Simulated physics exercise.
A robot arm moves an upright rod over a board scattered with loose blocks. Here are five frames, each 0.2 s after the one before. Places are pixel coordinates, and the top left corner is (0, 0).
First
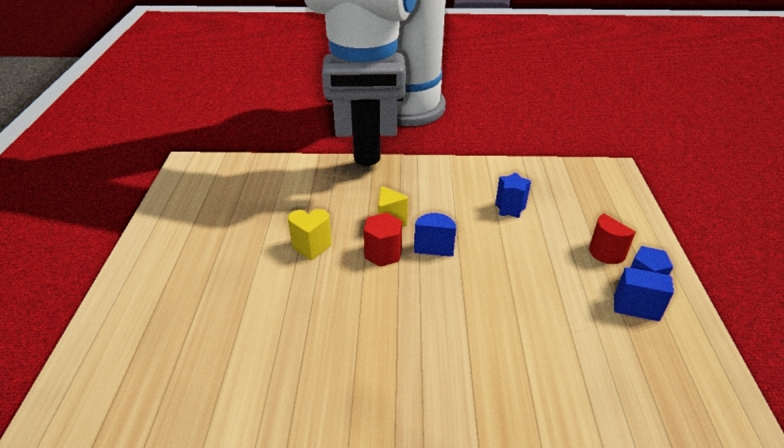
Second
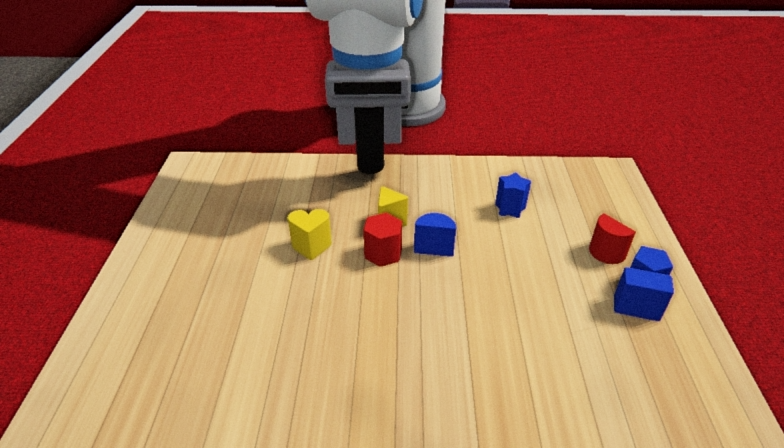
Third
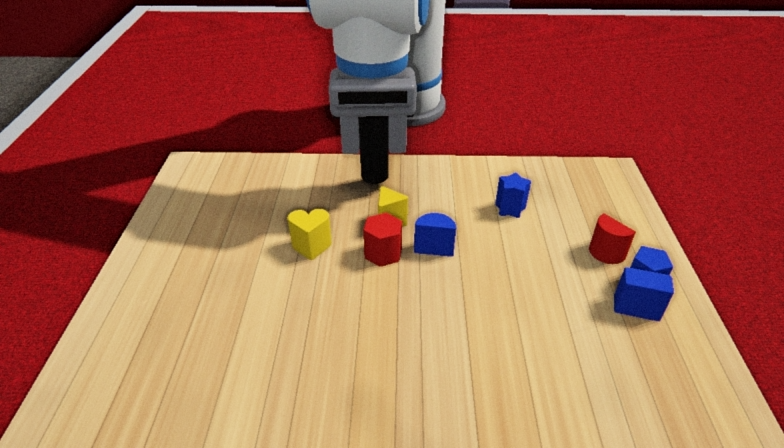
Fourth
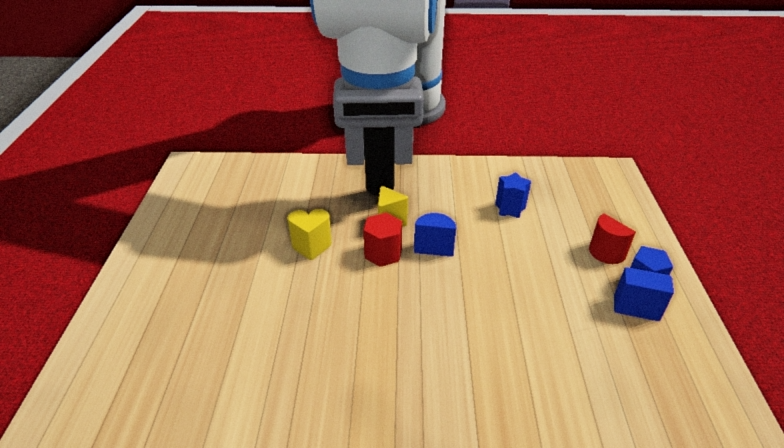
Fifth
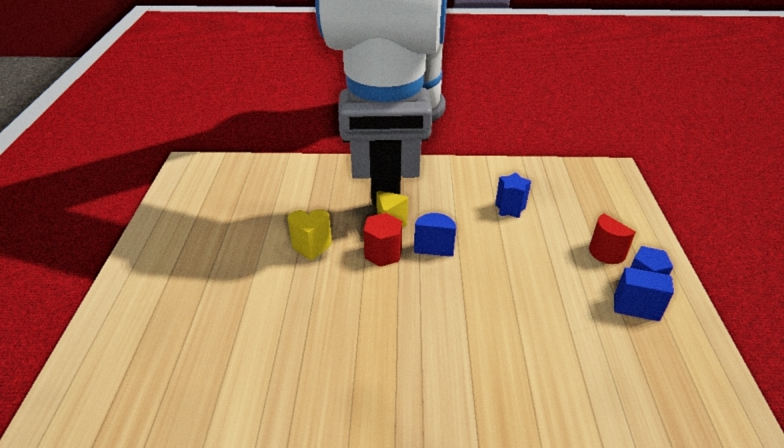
A robot arm eased its black rod forward and slightly right over the wooden board until it reached the small yellow block behind the red one, while the other scattered blocks stayed put.
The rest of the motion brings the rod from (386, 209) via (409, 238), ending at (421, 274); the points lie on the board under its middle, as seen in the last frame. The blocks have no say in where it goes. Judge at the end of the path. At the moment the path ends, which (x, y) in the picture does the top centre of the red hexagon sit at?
Put as a pixel place, it's (378, 242).
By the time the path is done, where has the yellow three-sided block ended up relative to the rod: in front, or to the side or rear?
The rod pushes it to the end.
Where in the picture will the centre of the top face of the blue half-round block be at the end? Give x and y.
Around (450, 231).
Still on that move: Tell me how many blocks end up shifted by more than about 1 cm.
Three or more blocks move.
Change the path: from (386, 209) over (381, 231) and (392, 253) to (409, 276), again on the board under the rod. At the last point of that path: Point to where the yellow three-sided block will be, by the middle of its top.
At the end it should sit near (439, 246).
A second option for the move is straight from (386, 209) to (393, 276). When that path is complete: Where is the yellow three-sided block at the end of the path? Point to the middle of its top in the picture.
The middle of its top is at (422, 242).
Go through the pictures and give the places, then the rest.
In the first frame, rod's lower end (367, 159); red hexagon (383, 225); yellow three-sided block (390, 196); blue half-round block (436, 220).
In the second frame, rod (371, 167); blocks still.
In the third frame, rod (375, 176); blocks still.
In the fourth frame, rod (380, 187); blocks still.
In the fifth frame, rod (386, 201); red hexagon (383, 225); yellow three-sided block (390, 199); blue half-round block (436, 220).
What follows on the original path. One third of the way, rod (403, 219); red hexagon (383, 236), turned 30° clockwise; yellow three-sided block (403, 217), turned 15° anticlockwise.
Two thirds of the way, rod (415, 241); red hexagon (378, 242), turned 55° clockwise; yellow three-sided block (411, 240); blue half-round block (446, 227), turned 50° anticlockwise.
At the end, rod (421, 266); red hexagon (378, 242), turned 55° clockwise; yellow three-sided block (407, 263), turned 20° clockwise; blue half-round block (450, 231), turned 75° anticlockwise.
